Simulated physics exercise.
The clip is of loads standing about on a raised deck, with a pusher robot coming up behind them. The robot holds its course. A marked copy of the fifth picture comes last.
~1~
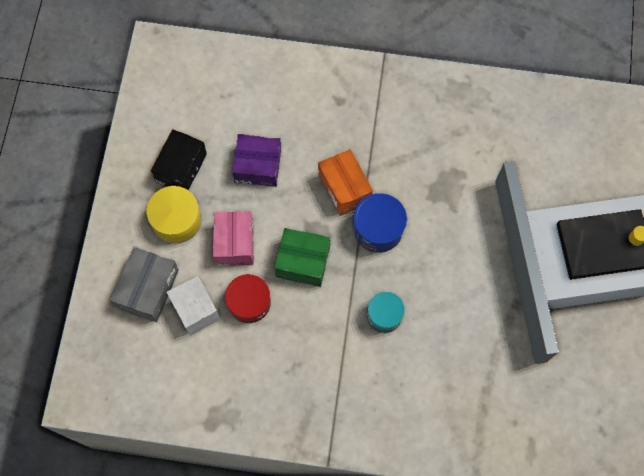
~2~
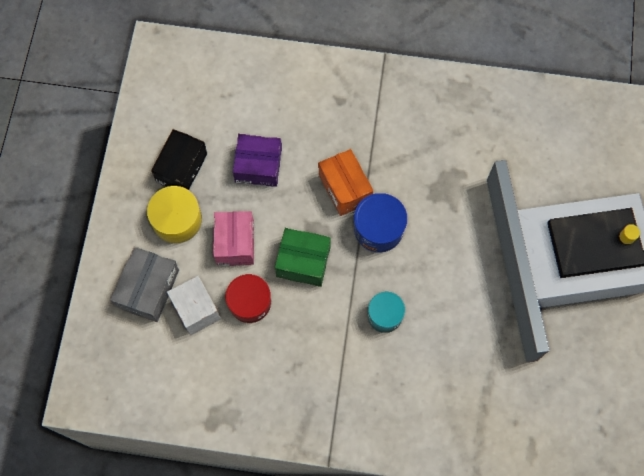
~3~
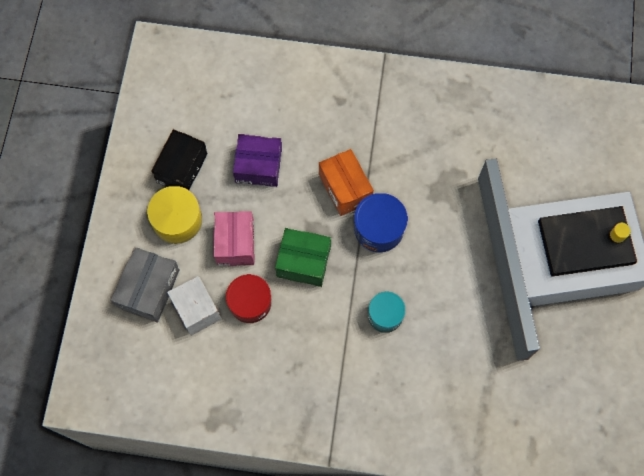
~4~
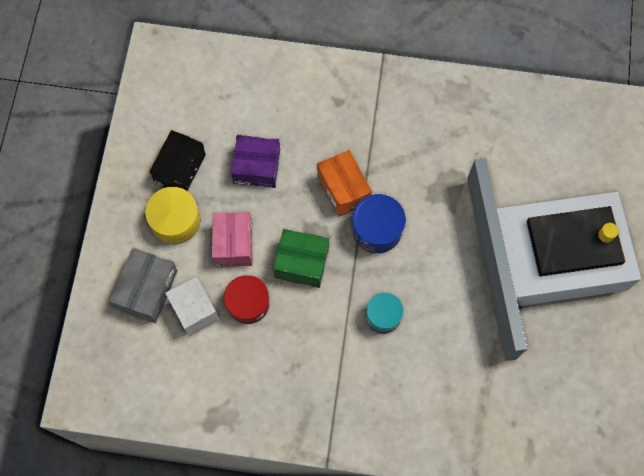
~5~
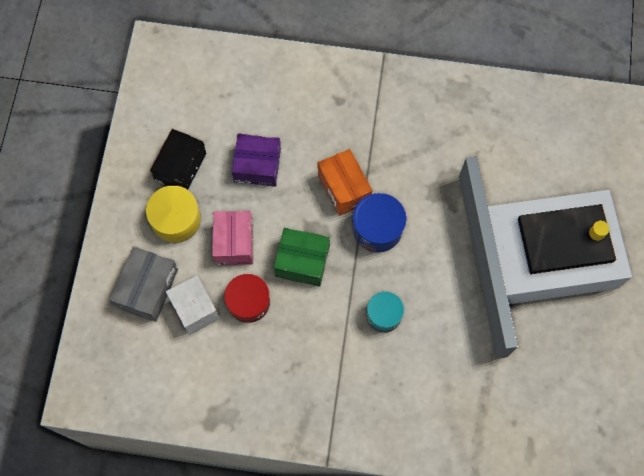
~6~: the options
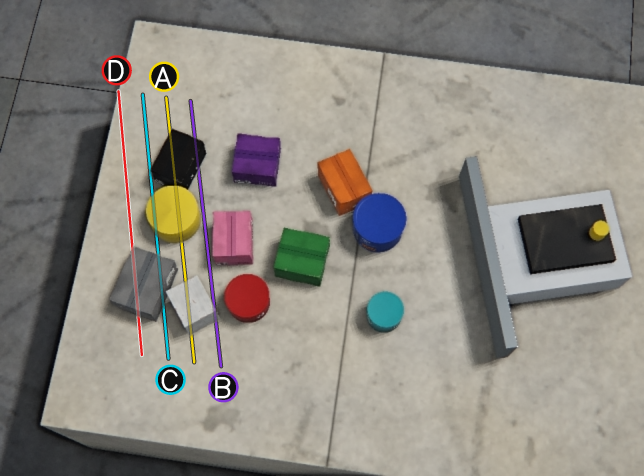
In this clip, colourful blocks and round pieces sit motionless on a pale slab while a grey machine with a wide front plate, on the right, slides slowly and steadily a short way left, leaving a gap between them.
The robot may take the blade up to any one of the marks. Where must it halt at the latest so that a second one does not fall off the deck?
Up to line A.
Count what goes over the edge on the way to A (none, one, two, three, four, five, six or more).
One.
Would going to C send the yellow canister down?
By then, yes.
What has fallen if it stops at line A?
It is the black box.
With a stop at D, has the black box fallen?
By then, yes.
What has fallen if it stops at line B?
The black box.
On the marked copy, A at (179, 224); B at (205, 227); C at (155, 221); D at (129, 217).
With A. Early on, robot (447, 224); turquoise pail (363, 314); orange parcel (338, 179).
Further on, robot (334, 209); black box (154, 163); yellow canister (158, 214).
At the end, robot (248, 197); black box over the edge; purple box (112, 146); one fallen.
As for the rest, B is within the limit but short; C drops four; D drops six.
